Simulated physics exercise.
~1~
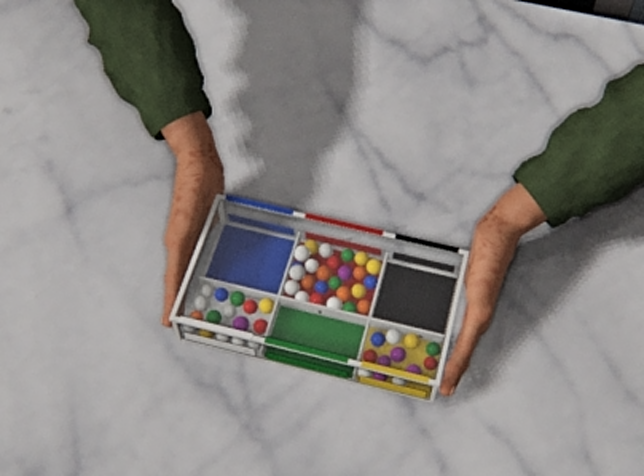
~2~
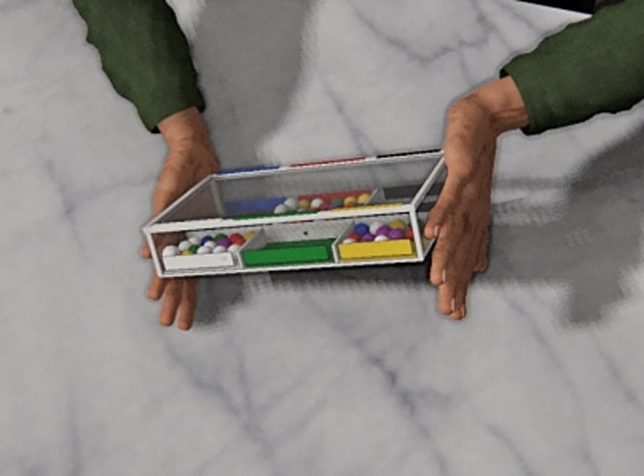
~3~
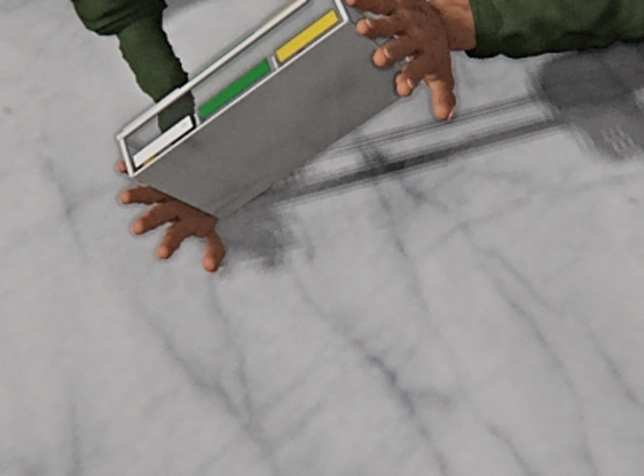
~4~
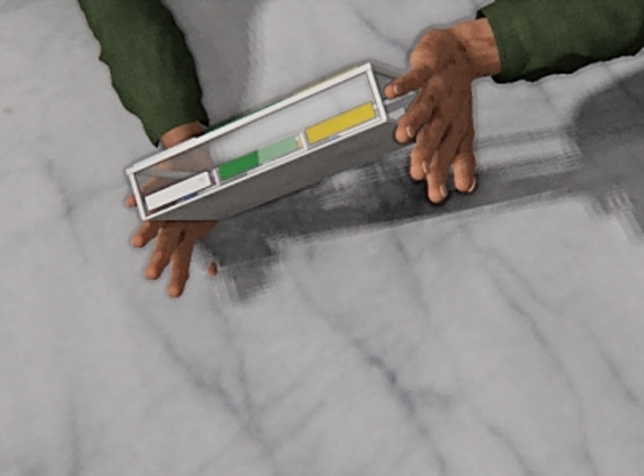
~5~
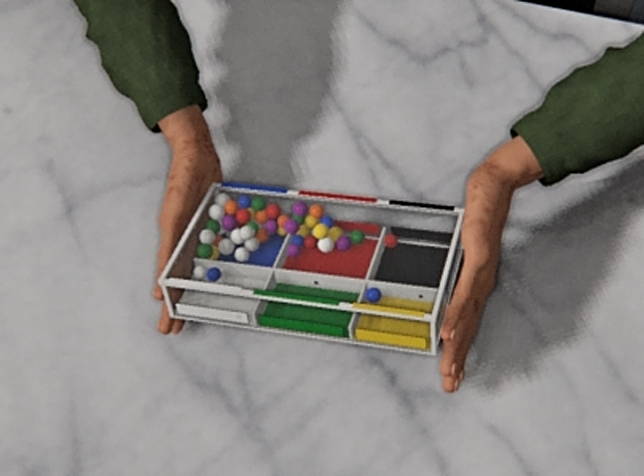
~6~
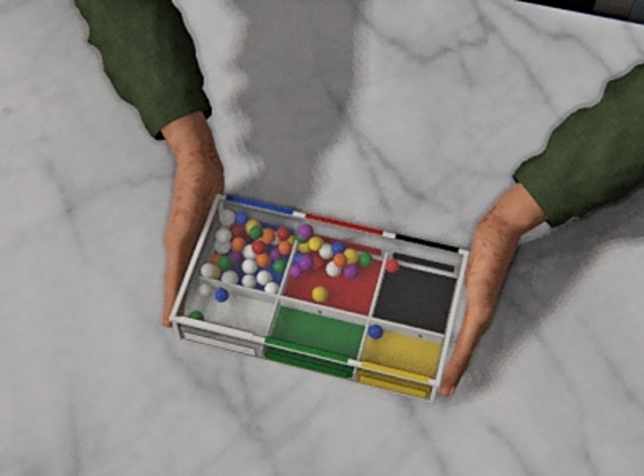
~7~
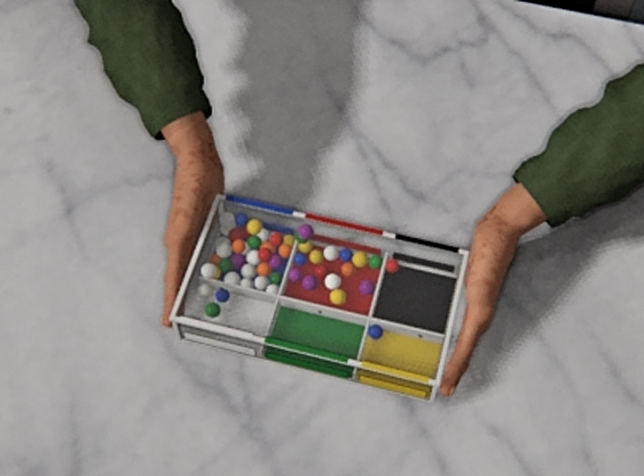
Hands tipping a clear compartment box of colourful marbles steeply and lowering it level, leaving most in the blue and red sections.
